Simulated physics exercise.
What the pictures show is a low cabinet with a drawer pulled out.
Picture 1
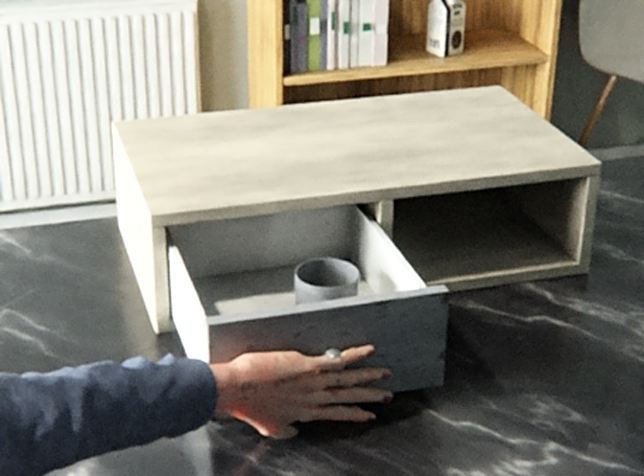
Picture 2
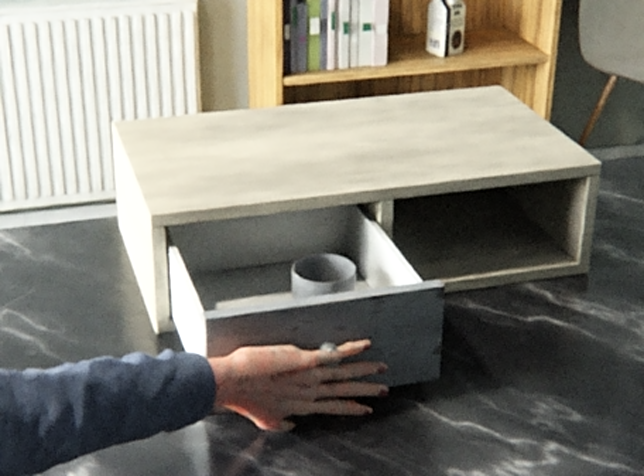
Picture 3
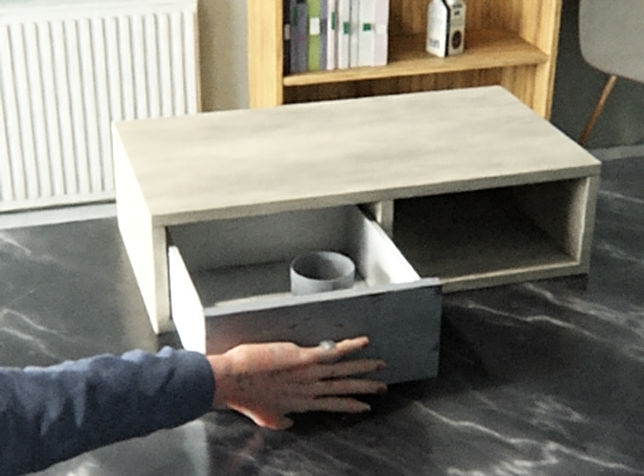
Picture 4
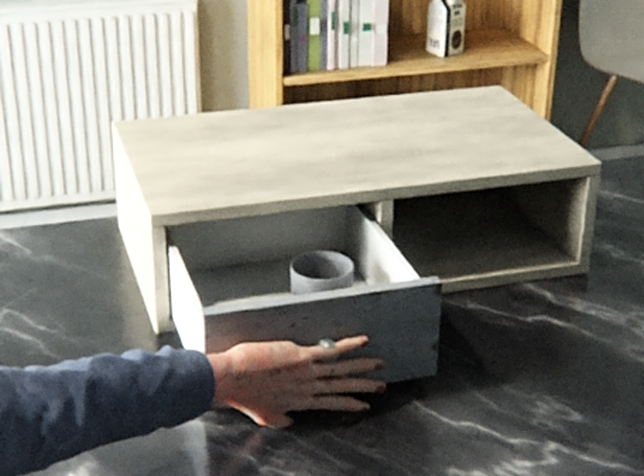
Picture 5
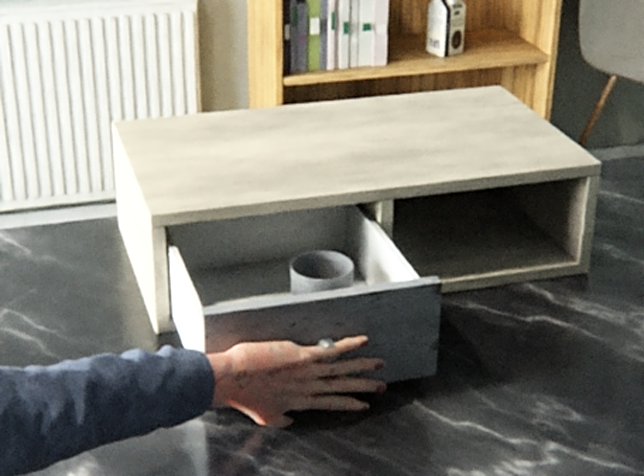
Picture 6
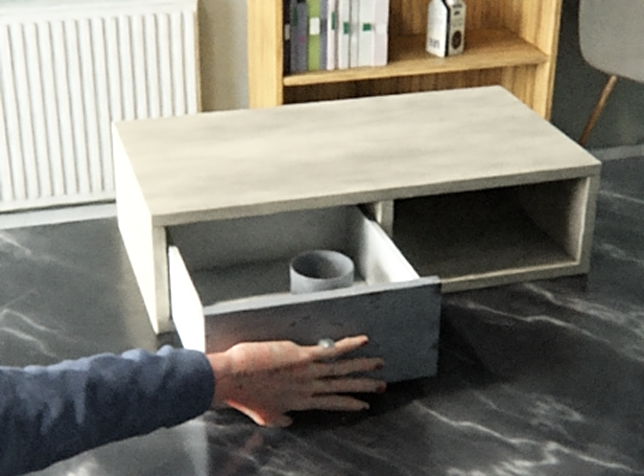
The footage shows a hand in a dark blue sleeve resting against the front of a low cabinet's open drawer, which holds a grey beaker; the drawer shifts inward very slightly, then hand, drawer and beaker stay still.
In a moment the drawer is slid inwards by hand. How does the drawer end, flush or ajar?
My prediction is that the drawer finishes the whole way.
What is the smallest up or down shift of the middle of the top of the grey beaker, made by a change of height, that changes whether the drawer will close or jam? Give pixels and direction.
40 pixels up, roughly.
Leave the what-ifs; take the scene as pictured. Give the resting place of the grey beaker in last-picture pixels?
Around (276, 216).
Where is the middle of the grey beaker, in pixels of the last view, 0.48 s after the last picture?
(301, 257).
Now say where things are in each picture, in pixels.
Drawer (294, 292) wide open; grey beaker (327, 297), in the first frame.
Drawer (291, 288) wide open; chest (347, 197), in the second frame.
Drawer (290, 285) wide open; grey beaker (323, 290), in the third frame.
Drawer (289, 284) wide open; chest (347, 197), in the fourth frame.
Drawer (289, 284) wide open; grey beaker (322, 289), in the fifth frame.
Drawer (289, 284) wide open; chest (347, 197), in the sixth frame.
Then, 0.48 s later than the last frame, drawer about half in.
When it is over, the drawer shuts flush.
